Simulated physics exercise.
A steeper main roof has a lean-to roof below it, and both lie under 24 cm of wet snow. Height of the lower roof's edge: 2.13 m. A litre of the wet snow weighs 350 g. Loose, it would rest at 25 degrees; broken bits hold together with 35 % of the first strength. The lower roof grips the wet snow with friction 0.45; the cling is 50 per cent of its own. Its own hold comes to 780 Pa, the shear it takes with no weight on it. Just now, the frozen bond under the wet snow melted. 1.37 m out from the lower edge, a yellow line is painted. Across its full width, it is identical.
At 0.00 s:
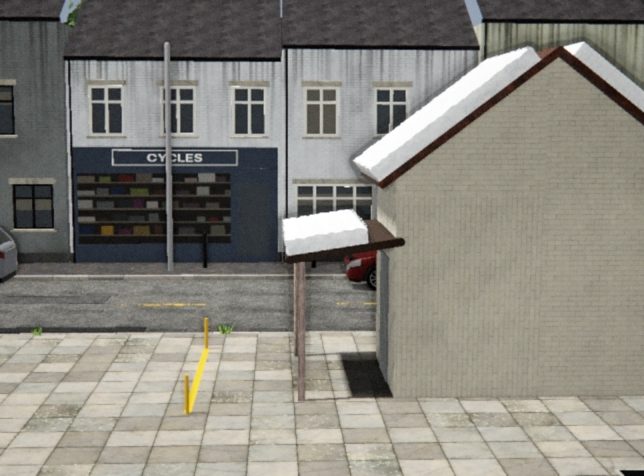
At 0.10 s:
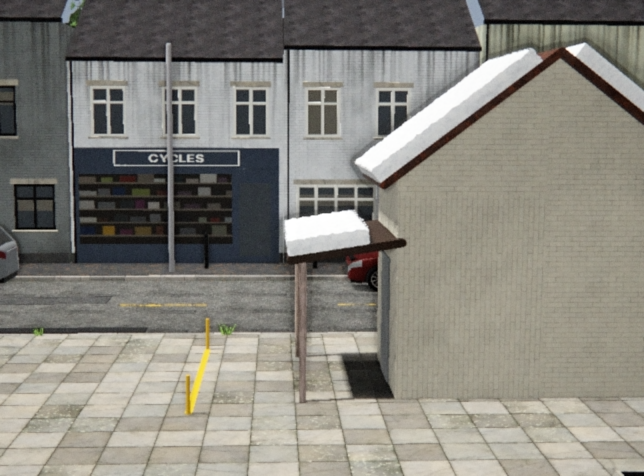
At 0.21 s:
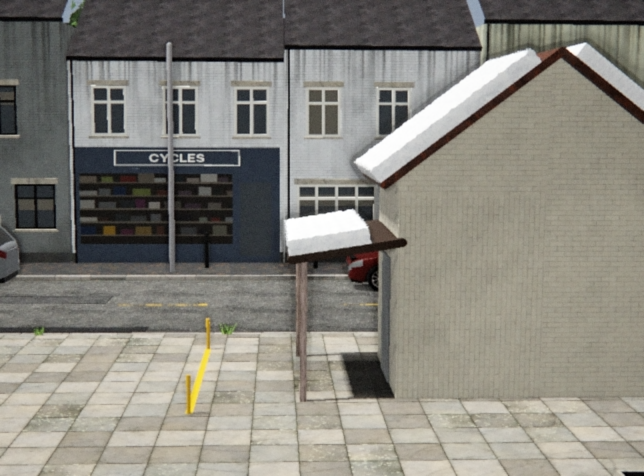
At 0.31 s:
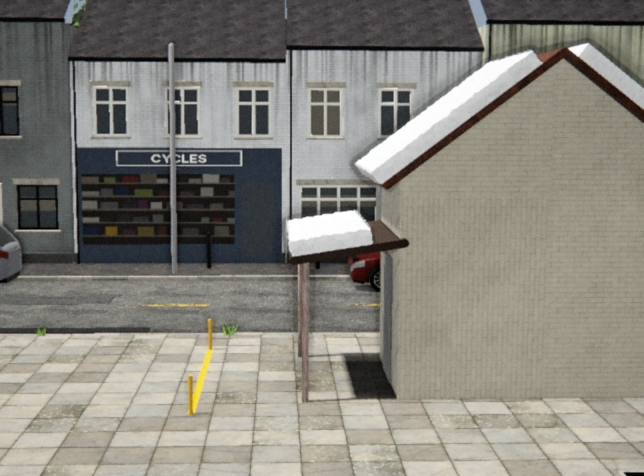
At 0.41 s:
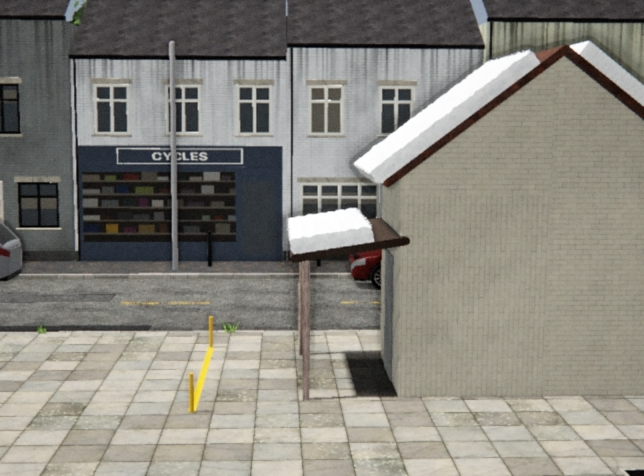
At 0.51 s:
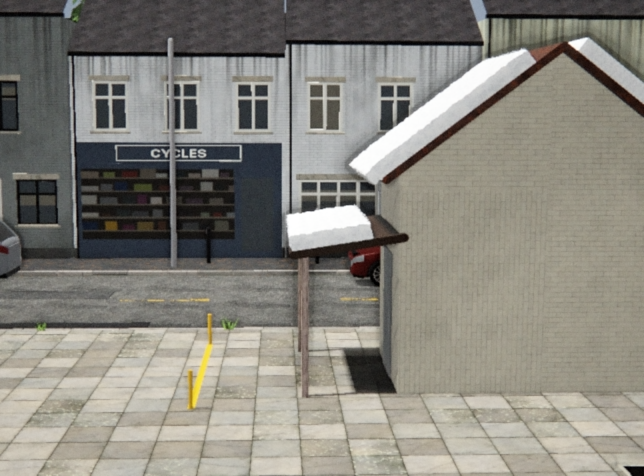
On a paved area across the road from a cycle shop, a pale brick building with a steep snow-covered roof stands beside a yellow painted line, with a lower snow-topped roof on posts at its side. The snow on the main roof creeps very slightly down the slope in one piece, leftward toward the lower roof.
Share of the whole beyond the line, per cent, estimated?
Near 0 %.
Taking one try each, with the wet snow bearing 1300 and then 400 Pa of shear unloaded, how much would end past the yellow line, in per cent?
Result: 0 % for the first case, 16 % for the second.
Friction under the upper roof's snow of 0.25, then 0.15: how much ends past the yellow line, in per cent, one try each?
First some 20 %, after that some 30 %.
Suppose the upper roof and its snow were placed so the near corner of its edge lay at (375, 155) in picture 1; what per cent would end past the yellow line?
It would then be around 20 percent.
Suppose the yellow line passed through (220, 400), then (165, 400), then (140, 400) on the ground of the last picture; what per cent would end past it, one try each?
4 %, then 0 %, then 0 %.
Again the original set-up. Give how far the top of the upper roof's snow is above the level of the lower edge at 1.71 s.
Height above lower edge: Approx. 1.8 m.
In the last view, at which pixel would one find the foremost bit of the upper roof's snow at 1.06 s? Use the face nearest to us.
Around (342, 221).
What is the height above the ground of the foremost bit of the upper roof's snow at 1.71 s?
About 2.4 m.
After 1.06 s, none is below the lower edge and 0 % is past the line.
After 1.71 s, none is below the lower edge and 0 % is past the line.
After 2.35 s, 1 % is below the lower edge and 0 % is past the line.
After 3.00 s, 21 % is below the lower edge and 0 % is past the line.
After 3.70 s, 21 % is below the lower edge and 0 % is past the line.
